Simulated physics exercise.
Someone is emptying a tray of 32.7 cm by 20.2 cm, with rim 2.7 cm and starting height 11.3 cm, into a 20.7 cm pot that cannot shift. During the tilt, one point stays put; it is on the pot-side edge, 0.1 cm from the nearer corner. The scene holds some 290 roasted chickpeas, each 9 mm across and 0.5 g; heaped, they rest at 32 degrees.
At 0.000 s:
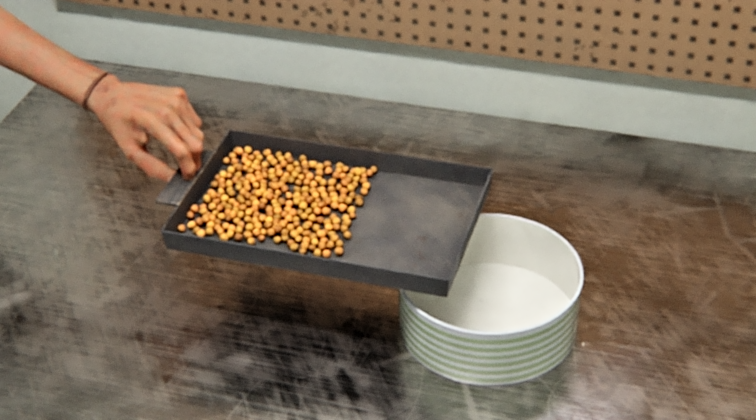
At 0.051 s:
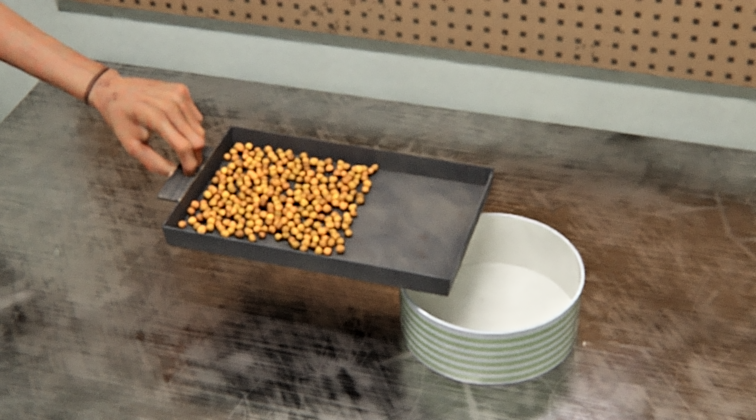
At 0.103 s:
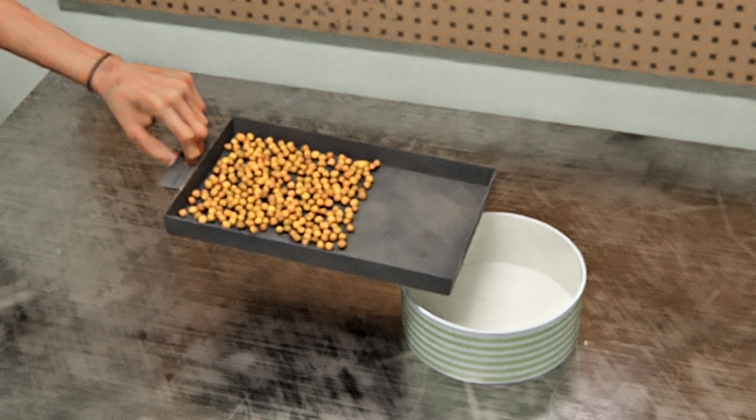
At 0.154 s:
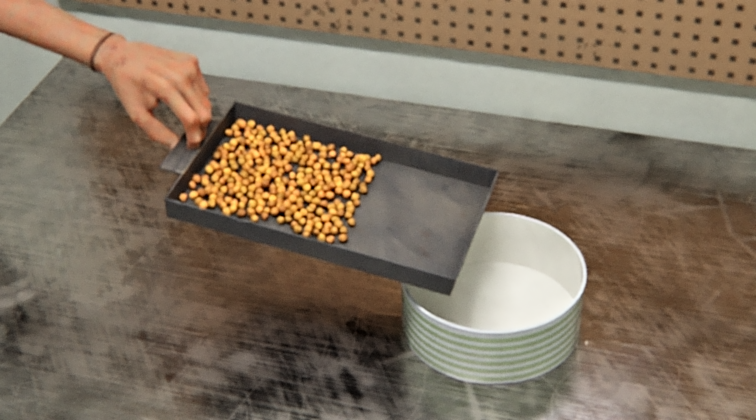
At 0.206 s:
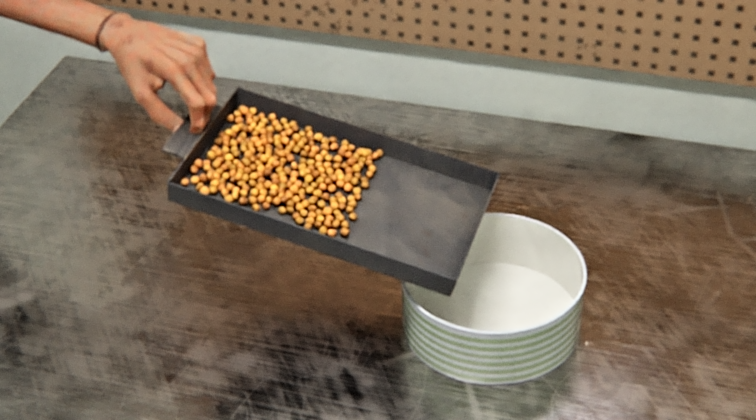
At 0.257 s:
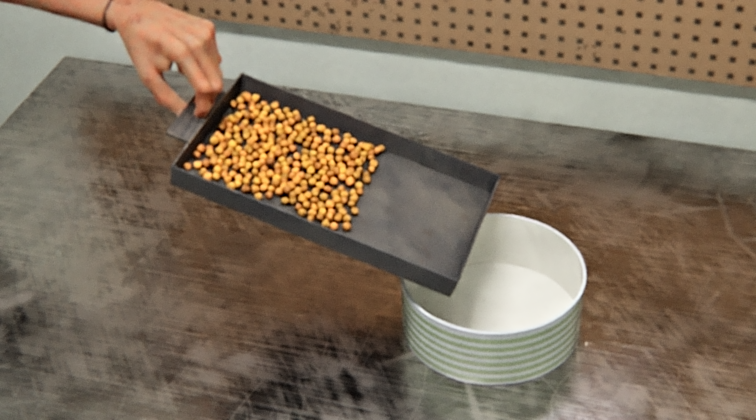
A hand with a dark band at the wrist reaches in from the upper left over a worn dark tabletop, seen from above at an angle, with a pegboard behind. It holds a dark rectangular tray with golden-brown roasted chickpeas covering its left part, beside a pale green striped pot at right. The hand steadily raises the tray's left end, tilting it toward the pot, while the chickpeas stay bunched and the camera stays still.
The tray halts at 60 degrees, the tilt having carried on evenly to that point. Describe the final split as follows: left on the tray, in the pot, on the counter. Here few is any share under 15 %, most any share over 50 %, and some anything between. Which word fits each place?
Tray: Most; pot: Some; counter: Few.
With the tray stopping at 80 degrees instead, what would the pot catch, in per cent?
Around 30 %, I reckon.
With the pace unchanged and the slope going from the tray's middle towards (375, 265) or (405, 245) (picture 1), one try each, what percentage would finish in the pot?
That would be close to 0 per cent, then close to 25 per cent.
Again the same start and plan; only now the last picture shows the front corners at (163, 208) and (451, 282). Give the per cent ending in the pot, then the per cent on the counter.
Pot 0 % / counter 0 %.
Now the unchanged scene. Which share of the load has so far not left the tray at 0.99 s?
Value: About 70%.
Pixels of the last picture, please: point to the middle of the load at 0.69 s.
(446, 187) or thereabouts.
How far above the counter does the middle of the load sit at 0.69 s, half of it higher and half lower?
Roughly 16 cm.
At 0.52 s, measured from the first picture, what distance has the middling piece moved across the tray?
Roughly 5 cm.
After 0.52 s, tilt 38 degrees; the tray holds 100 %, the pot 0 %.
After 0.69 s, tilt 53 degrees; the tray holds 100 %, the pot 0 %.
After 0.99 s, tilt 60 degrees; the tray holds 70 %, the pot 25 %.
In the end, at 1.8 s, tray 70 %, pot 25 %, counter 5 %.
